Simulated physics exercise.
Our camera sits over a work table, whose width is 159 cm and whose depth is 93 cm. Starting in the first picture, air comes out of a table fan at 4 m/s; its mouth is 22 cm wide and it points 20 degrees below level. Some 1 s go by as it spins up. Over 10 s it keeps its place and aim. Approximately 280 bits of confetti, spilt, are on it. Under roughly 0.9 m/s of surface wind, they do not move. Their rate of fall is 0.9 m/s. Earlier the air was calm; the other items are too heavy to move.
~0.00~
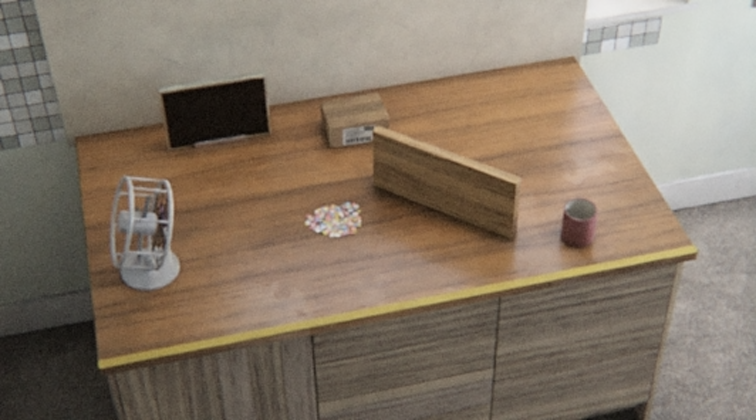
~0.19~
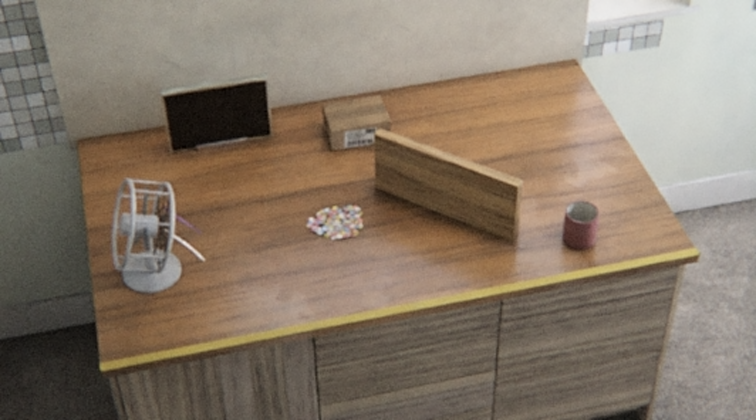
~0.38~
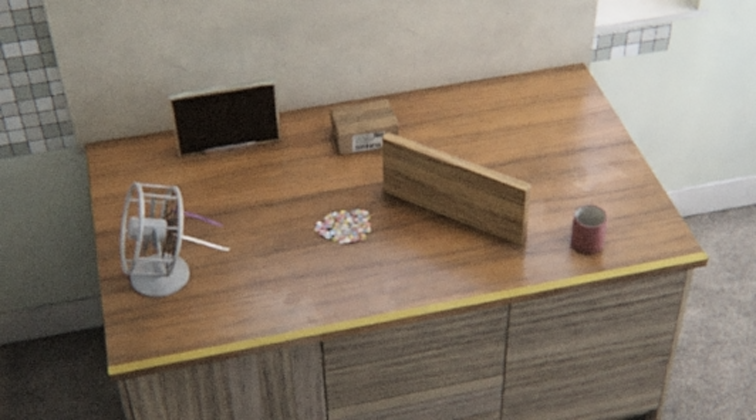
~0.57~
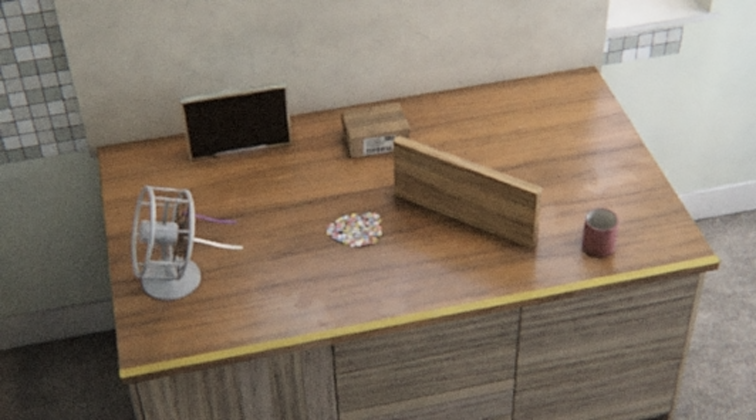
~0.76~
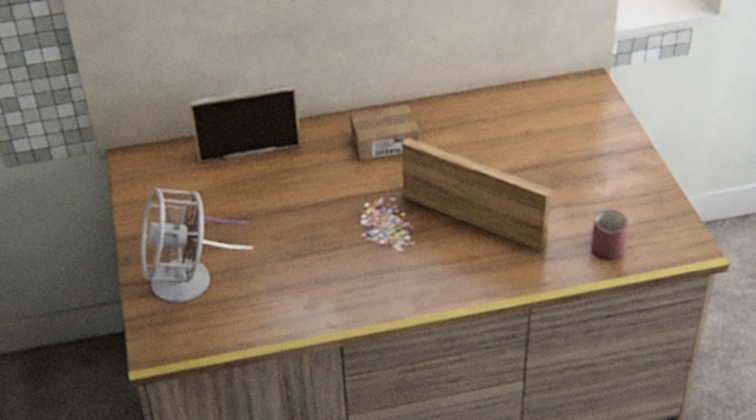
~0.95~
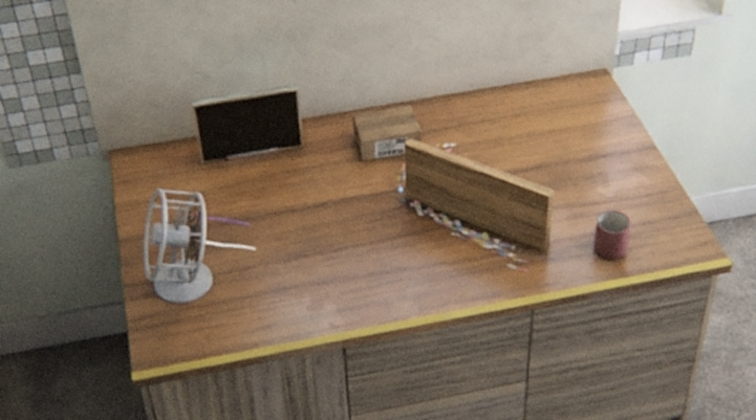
A wooden work table with a yellow front edge stands against a pale wall, seen from above at an angle. On it are a grey fan at left, a dark screen and a cardboard box behind, colourful confetti in the middle, a slanting upright board and a red cup at right. Streamers lift from the fan as the view shifts slightly, then the confetti scatters rightward against the board, a few bits passing its ends.
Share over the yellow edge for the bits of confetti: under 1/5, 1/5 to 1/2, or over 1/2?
The part past that edge will outnumber the rest.
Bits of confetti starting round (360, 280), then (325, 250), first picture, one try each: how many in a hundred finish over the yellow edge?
Taking the two spots in order, you'd get 100 percent and then 100 percent.
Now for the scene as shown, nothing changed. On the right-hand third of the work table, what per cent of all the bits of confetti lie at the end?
I'd estimate around 15 per cent.
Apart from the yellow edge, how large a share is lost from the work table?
The share is about 15 %.
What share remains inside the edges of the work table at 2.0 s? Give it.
Close to 40 in a hundred remain at that time.
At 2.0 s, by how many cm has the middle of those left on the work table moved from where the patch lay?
Around 60 cm from the start.
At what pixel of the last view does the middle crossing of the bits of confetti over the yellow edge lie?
Close to pixel (676, 276).
After 2.0 s, 59 % are over the yellow edge; the middle of those still in play is near (496, 124); 54 % have settled or left.
After 3.2 s, 69 % are over the yellow edge; the middle of those still in play is near (571, 130); 73 % have settled or left.
After 5.5 s, 74 % are over the yellow edge; the middle of those still in play is near (592, 127); 87 % have settled or left.
After 10.0 s, at the end, 74 % are over the yellow edge.
